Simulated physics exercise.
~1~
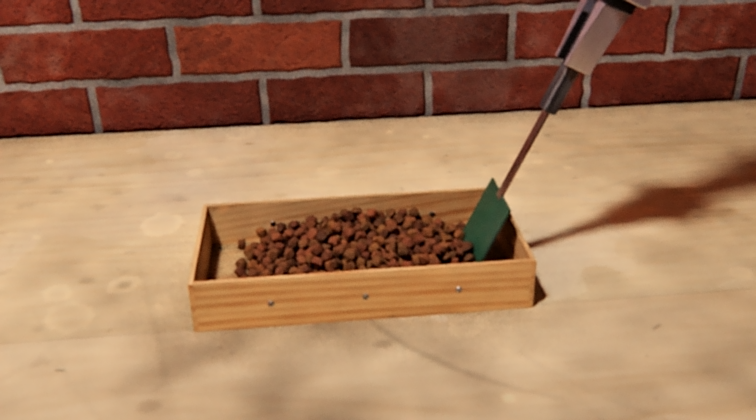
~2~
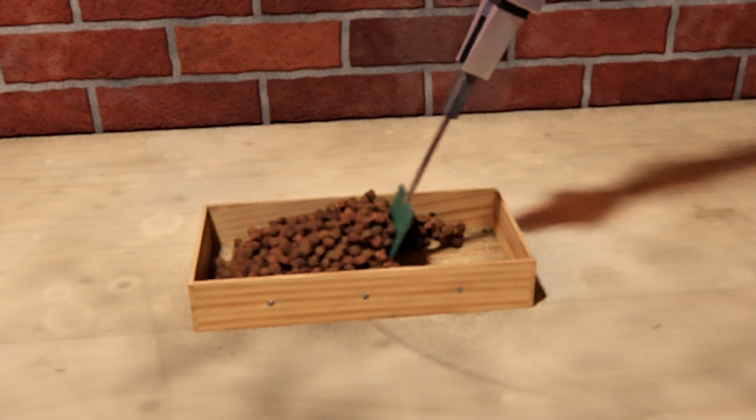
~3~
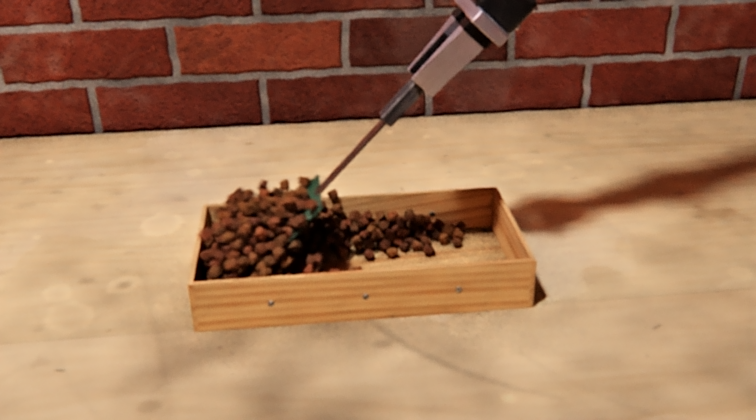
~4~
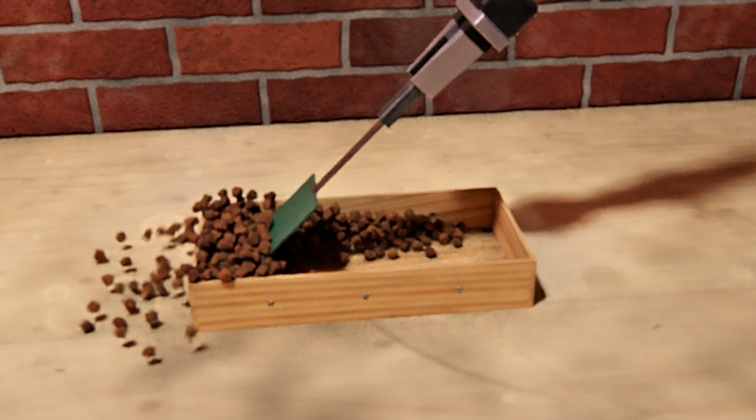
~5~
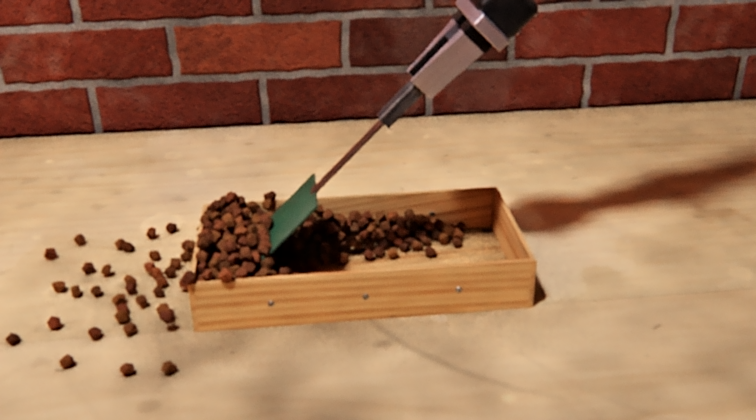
A shallow wooden tray filled with brown pellets sits on a pale wooden table before a red brick wall, seen from slightly above. A green paddle on a thin rod, held by a grey and black robotic arm, starts inside the tray's right end. It sweeps left, pushing the pellets into a growing heap against the left end and leaving a thin trail behind. As the paddle tilts and stops, some pellets spill over the left edge and scatter across the table. Most stay piled in the tray beside the still paddle.
